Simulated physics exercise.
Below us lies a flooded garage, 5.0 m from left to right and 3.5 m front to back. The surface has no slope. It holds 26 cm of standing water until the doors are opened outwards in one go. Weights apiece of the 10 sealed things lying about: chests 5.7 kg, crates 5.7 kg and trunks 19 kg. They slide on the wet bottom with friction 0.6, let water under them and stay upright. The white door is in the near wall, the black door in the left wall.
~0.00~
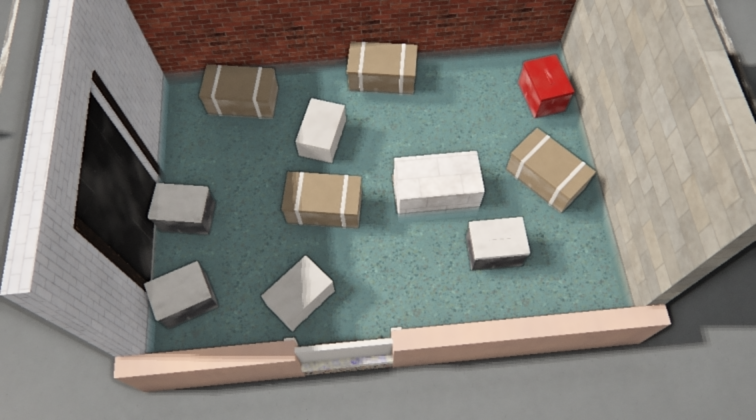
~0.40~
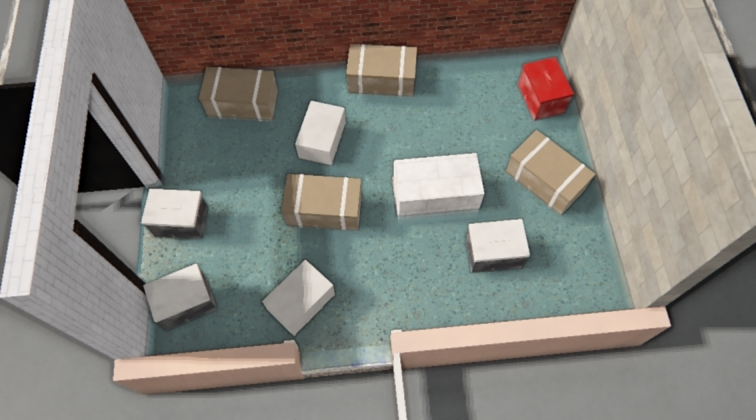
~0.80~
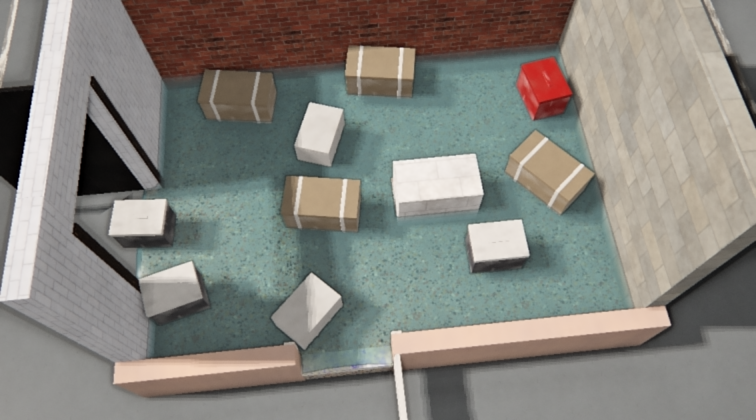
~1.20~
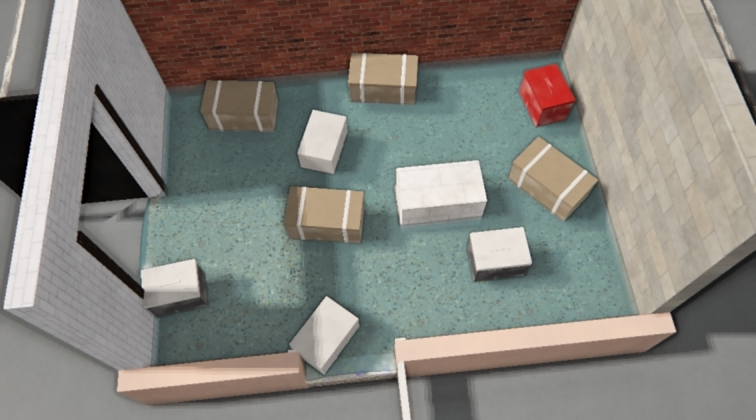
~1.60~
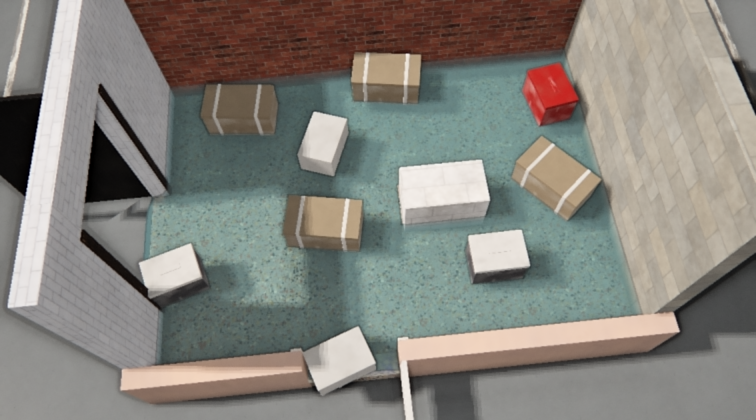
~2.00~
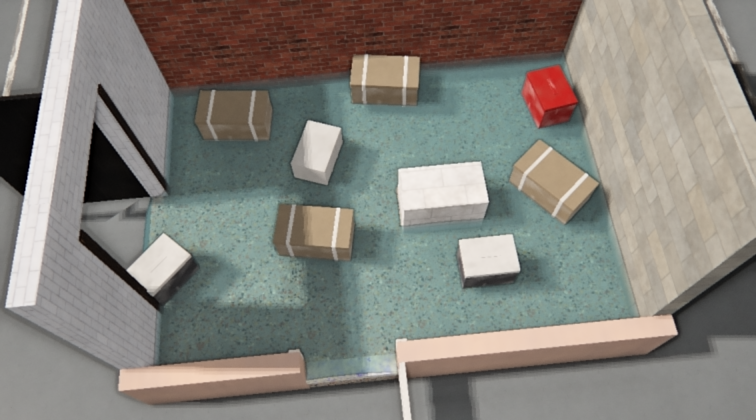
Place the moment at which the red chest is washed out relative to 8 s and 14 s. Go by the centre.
Expect it after the second time or never.
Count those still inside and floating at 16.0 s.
2 of them.
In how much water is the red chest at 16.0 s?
Roughly 8 cm.
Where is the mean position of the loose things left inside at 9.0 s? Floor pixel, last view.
Around (344, 222).
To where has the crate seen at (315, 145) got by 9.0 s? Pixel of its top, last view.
Around (157, 257).
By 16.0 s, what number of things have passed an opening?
I count 8.
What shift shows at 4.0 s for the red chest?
Roughly 20 cm by then.
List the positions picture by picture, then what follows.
The first picture shows the red chest at (549, 77), afloat; about 4490 L in view; 0 of 10 have shifted.
The second picture shows the red chest at (549, 79) floats; about 4420 L in view; 1 of 10 have shifted.
The third picture shows the red chest at (547, 79), afloat; 26 cm deep round most things; 3 of 10 have shifted.
The fourth picture shows the red chest at (550, 86), afloat; 25 cm deep round most things; 3 of 10 have shifted.
The fifth picture shows the red chest at (553, 85), afloat; about 4020 L in view; 6 of 10 have shifted.
The sixth picture shows the red chest at (552, 87) floats; about 3900 L in view; 7 of 10 have shifted.
After 4.0 s the red chest is near (544, 101), 0.2 m from its start, afloat; 3 of 10 are out; 7 afloat.
After 9.0 s the red chest is near (535, 110), 0.3 m from its start, afloat; 5 of 10 are out; 5 afloat.
After 16.0 s the red chest is near (505, 129), 0.7 m from its start, afloat; 8 of 10 are out; 2 afloat.
After 20.0 s the red chest is near (510, 142), 0.8 m from its start, afloat; 9 of 10 are out; 1 afloat.
